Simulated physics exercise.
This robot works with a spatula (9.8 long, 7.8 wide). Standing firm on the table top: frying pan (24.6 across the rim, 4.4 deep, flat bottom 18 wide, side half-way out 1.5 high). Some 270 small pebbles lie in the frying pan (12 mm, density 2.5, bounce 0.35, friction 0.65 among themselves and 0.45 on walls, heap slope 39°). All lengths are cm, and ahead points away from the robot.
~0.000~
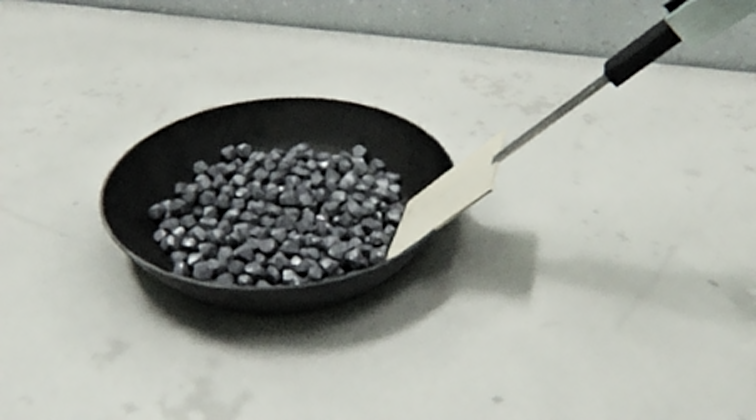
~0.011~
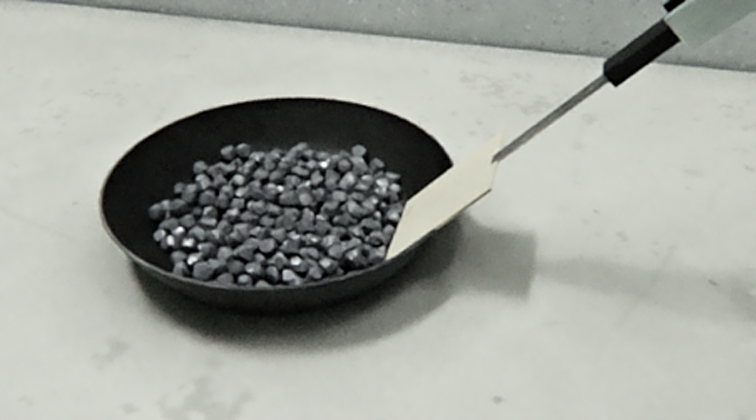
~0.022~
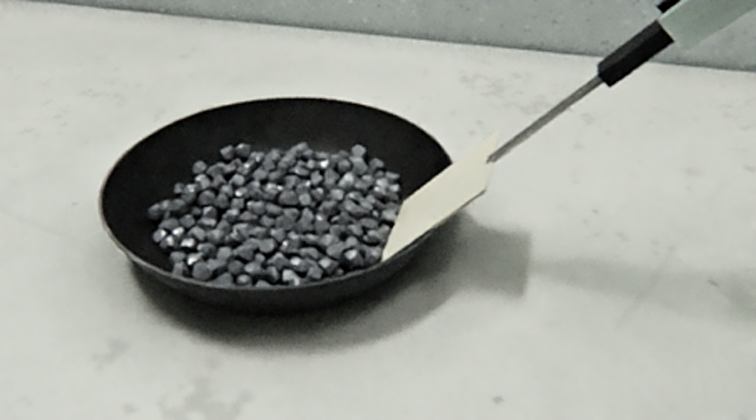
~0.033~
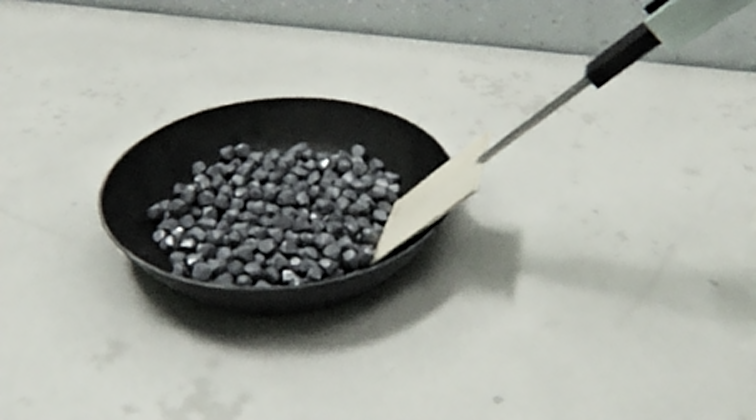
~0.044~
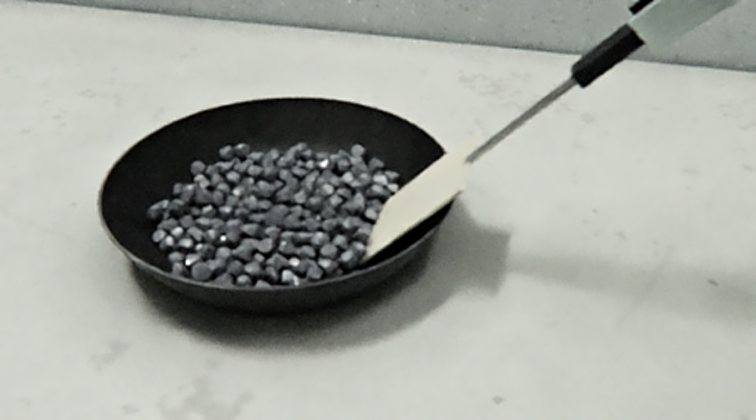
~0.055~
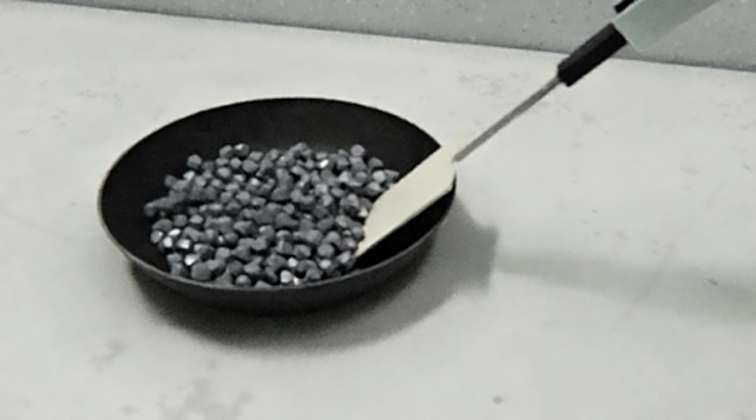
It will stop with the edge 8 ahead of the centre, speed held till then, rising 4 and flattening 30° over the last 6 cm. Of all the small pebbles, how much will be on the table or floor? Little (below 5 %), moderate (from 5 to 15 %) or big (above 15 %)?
Share on the table or floor: Moderate (from 5 to 15 %).
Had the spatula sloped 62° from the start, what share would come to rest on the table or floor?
It would be near 10 per cent.
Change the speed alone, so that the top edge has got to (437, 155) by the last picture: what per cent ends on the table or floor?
About 20 per cent.
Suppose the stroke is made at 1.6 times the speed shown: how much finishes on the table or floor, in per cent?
Some 20 per cent.
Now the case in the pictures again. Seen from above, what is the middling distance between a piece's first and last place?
Roughly 4 cm.
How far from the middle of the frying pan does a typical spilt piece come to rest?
Roughly 16 cm.
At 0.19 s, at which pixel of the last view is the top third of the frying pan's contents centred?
At about (164, 173).
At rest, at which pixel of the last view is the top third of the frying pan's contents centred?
Around (168, 176).
After 0.12 s, sloping 48°, highest piece 5 above the table; 270 in the frying pan.
After 0.19 s, sloping 38°, highest piece 7 above the table; 266 in the frying pan, 4 on the blade or in flight.
After 0.42 s, sloping 18°, highest piece 8 above the table; 243 in the frying pan, 26 on the table or floor, 1 on the blade or in flight.
After 1.47 s, sloping 18°, highest piece 5 above the table; 243 in the frying pan, 27 on the table or floor.
At rest, 243 in the frying pan, 27 on the table or floor. That is 10 % on the table or floor.
